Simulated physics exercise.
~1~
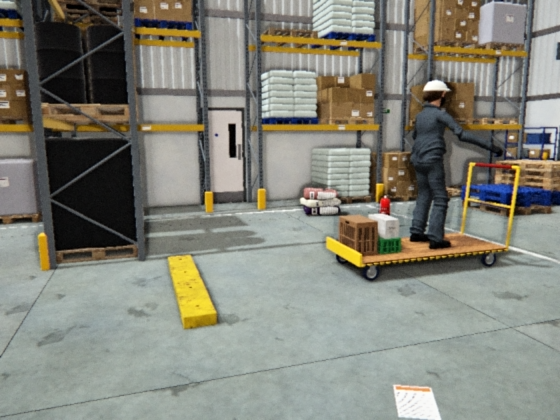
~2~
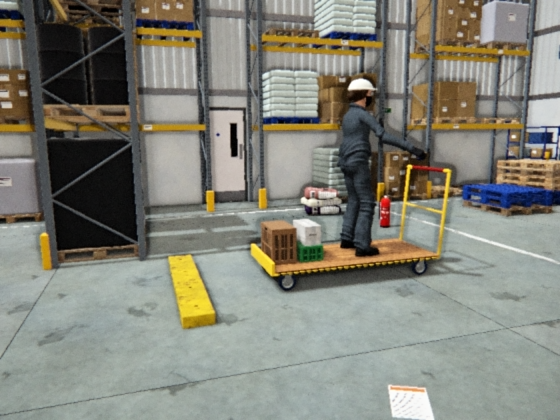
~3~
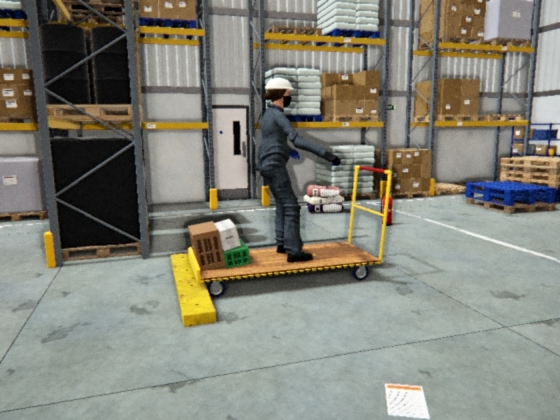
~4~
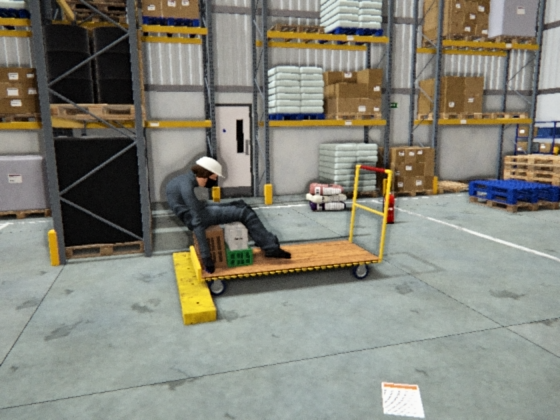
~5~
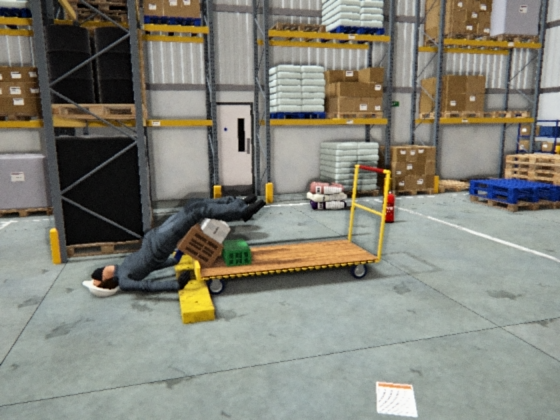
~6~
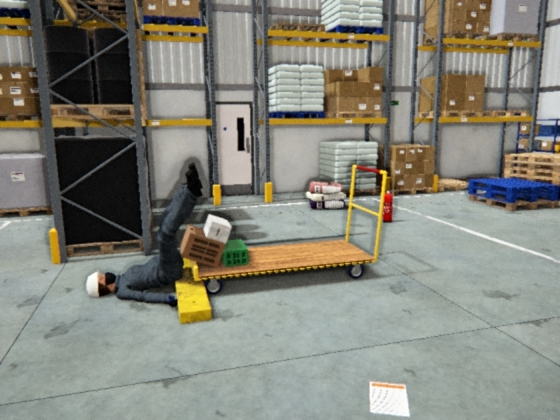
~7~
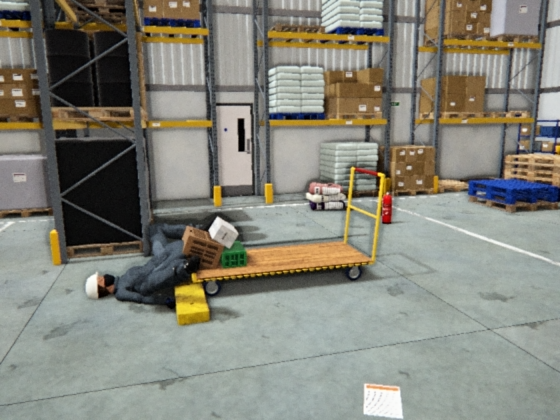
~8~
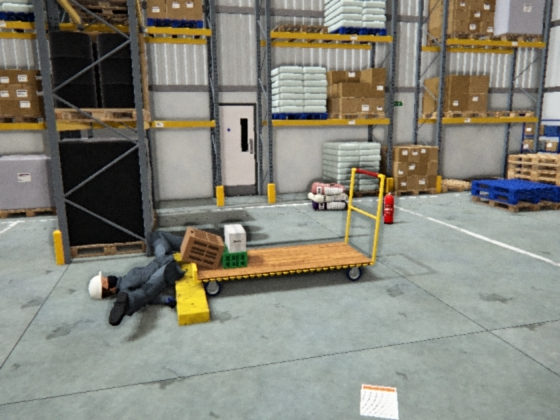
In a warehouse, a cart hits a yellow kerb, throwing its rider headfirst while crates stay aboard.
